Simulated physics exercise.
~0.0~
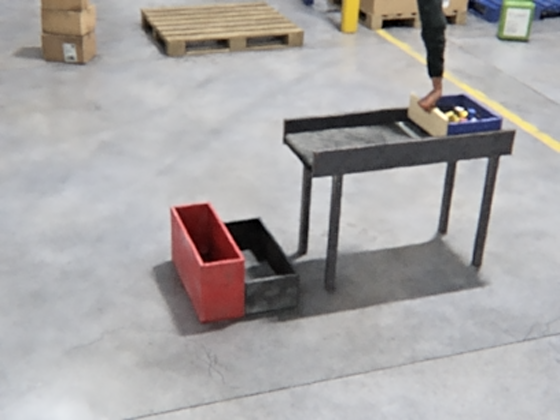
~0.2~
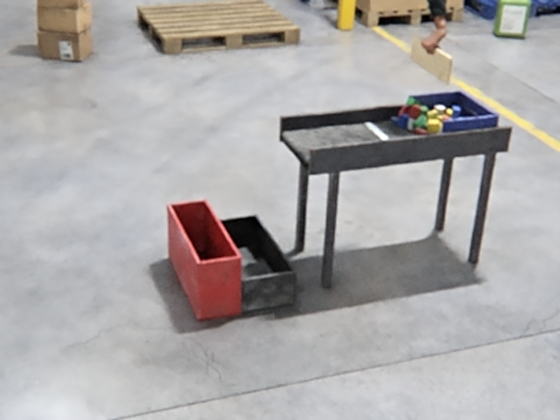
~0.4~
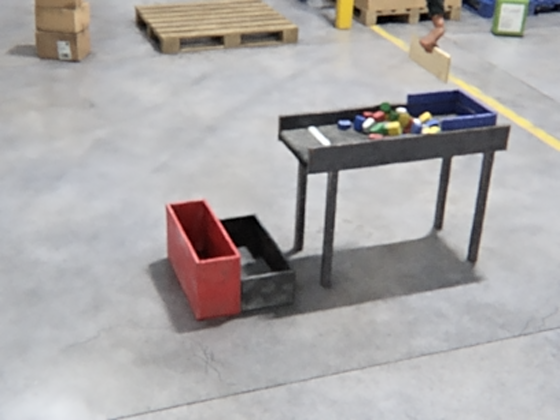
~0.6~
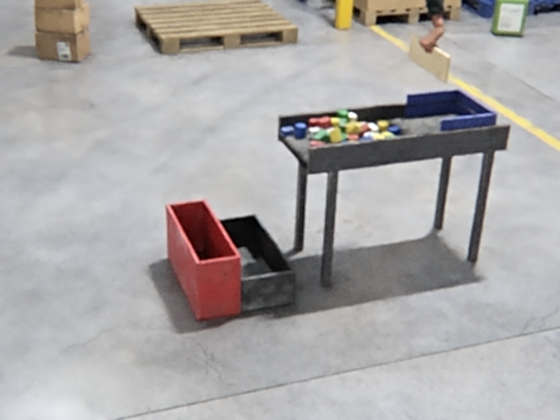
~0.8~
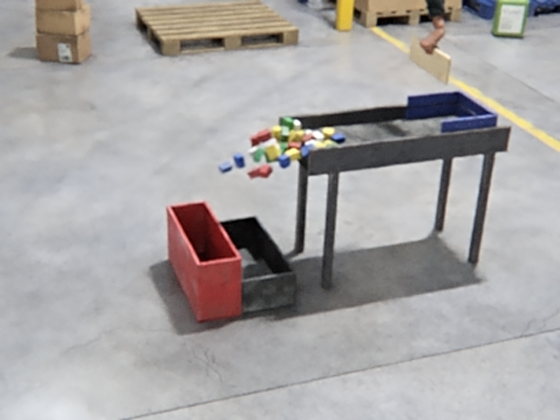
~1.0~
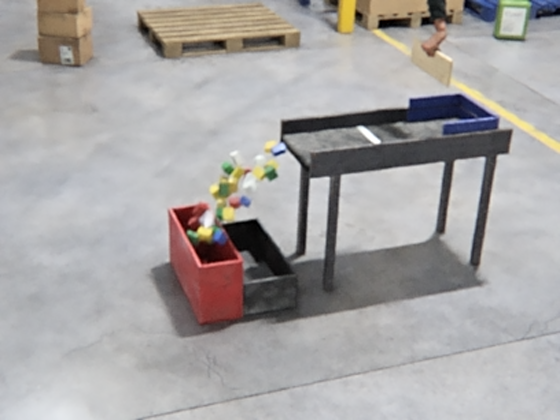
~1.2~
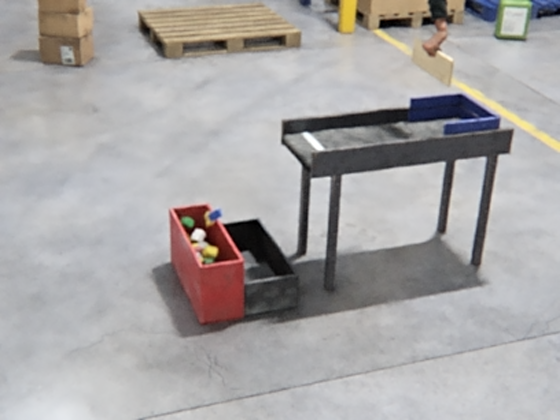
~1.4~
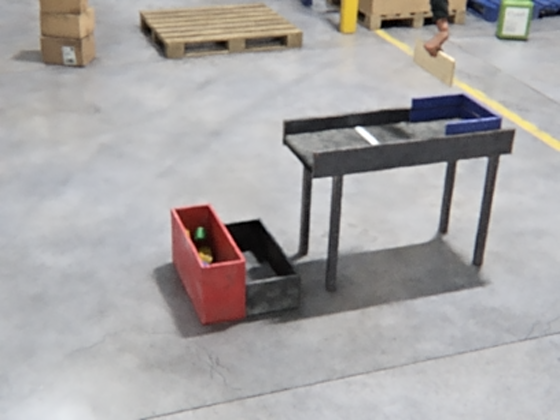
A dark, raised belt on legs stands at the right of a grey concrete warehouse floor, seen from above and to one side by a slightly swaying camera. A red tote and a black tub sit on the floor to its left, with a pallet and cardboard boxes behind. A hand lifts a pale gate away from the blue pen at the belt's right end, freeing a heap of colourful toy bricks. The bricks ride left along the belt, spreading out as they go. They fly off the end in a loose stream, pass over the black tub and drop into the red tote, leaving the belt and tub empty.
